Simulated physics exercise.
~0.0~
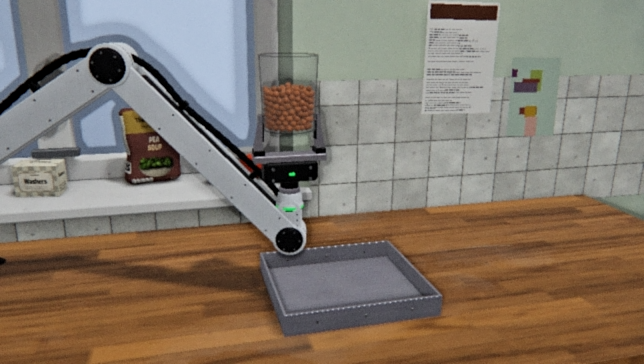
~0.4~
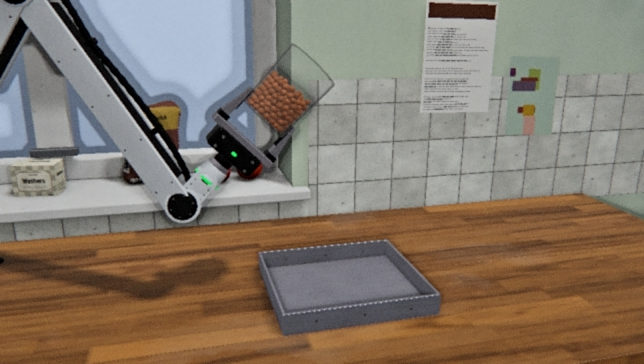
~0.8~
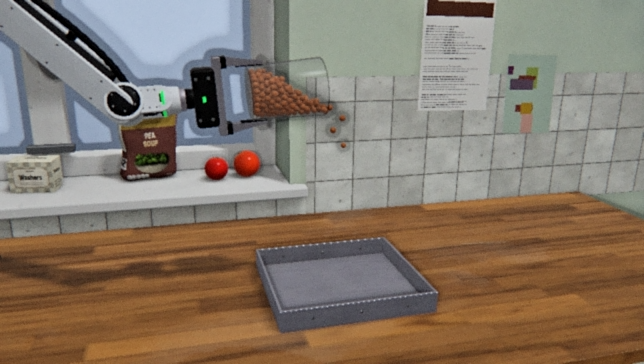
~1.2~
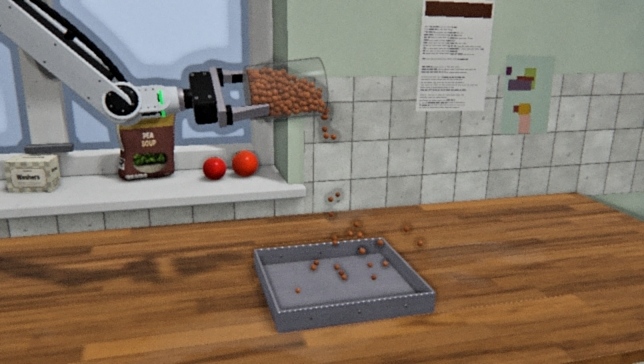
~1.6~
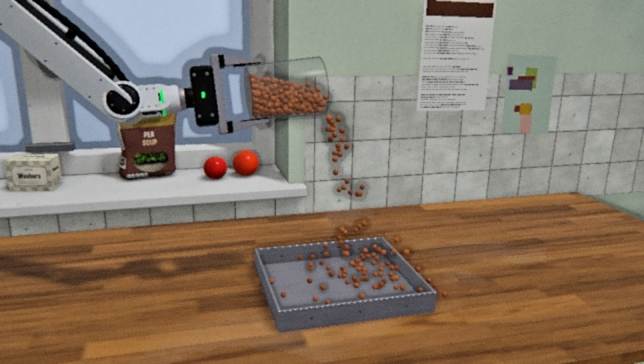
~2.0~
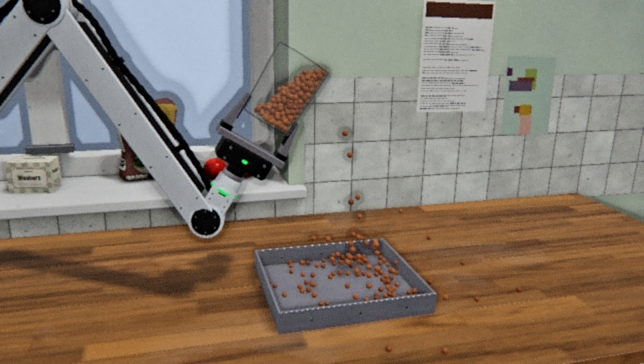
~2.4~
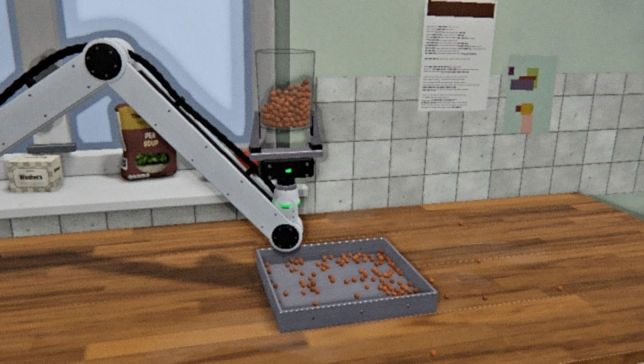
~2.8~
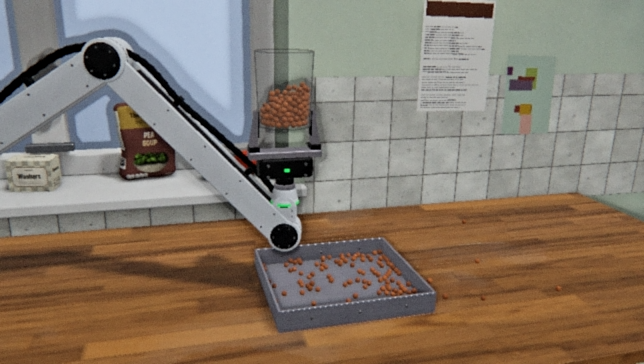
The clip shows a robotic arm tipping a clear cup of orange-brown beads onto its side above a grey tray on a wooden table, pouring some out, then turning the cup upright again; many beads lie scattered in the tray, a few land outside it, and the cup stays over half full.
